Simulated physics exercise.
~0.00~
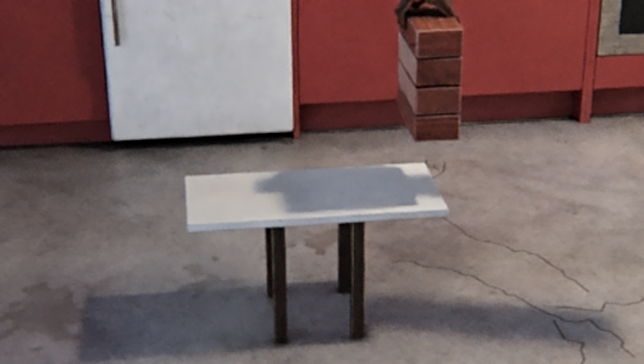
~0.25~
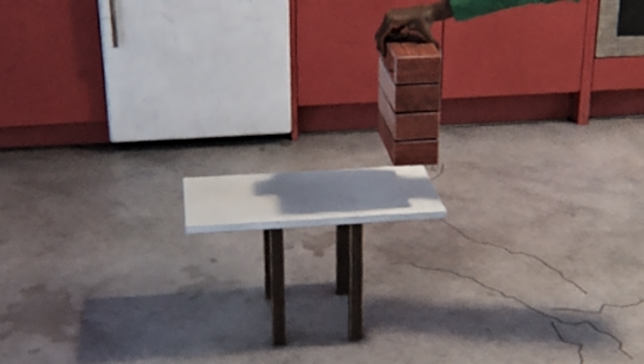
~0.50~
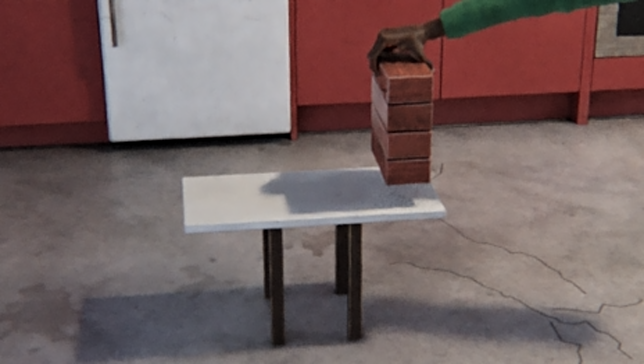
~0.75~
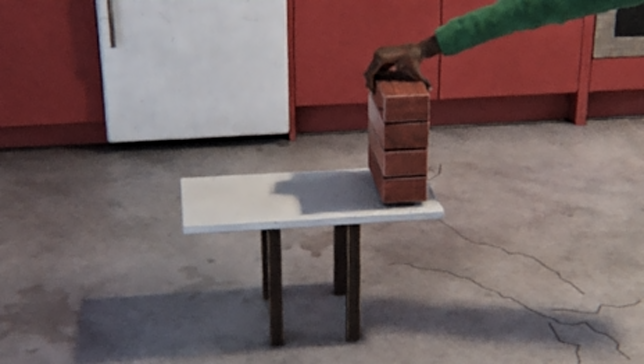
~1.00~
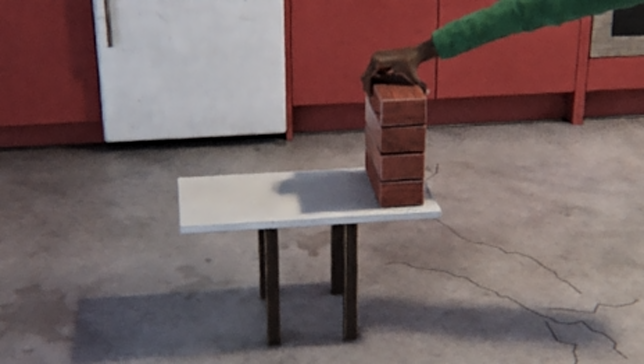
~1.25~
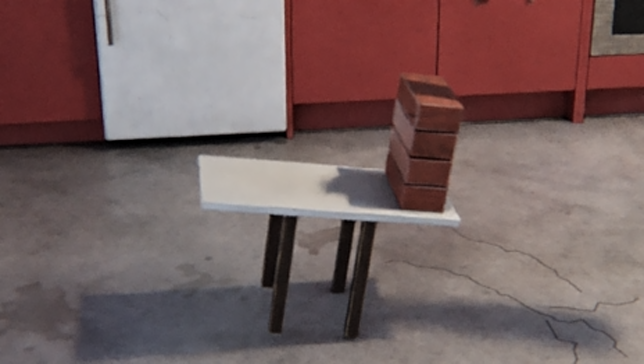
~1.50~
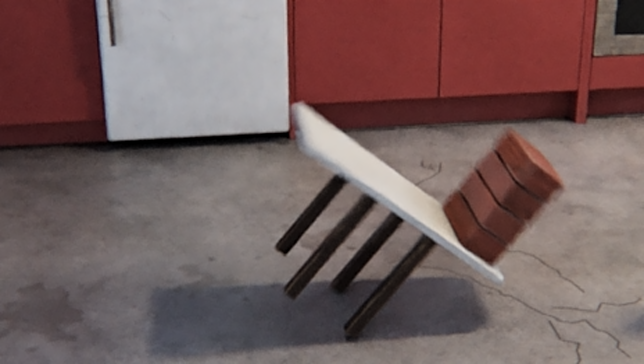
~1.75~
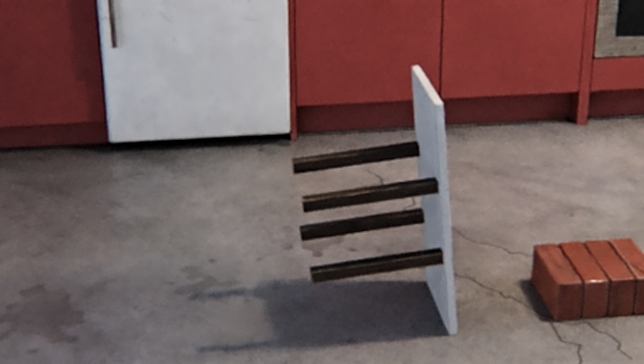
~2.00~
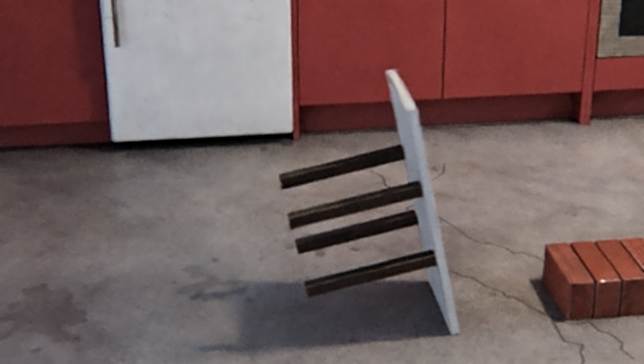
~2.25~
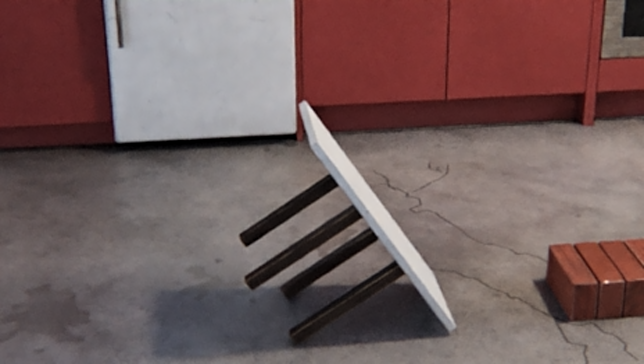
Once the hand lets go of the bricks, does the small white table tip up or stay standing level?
The small white table tips up toward the right, where the bricks were set, and they end up on the floor.
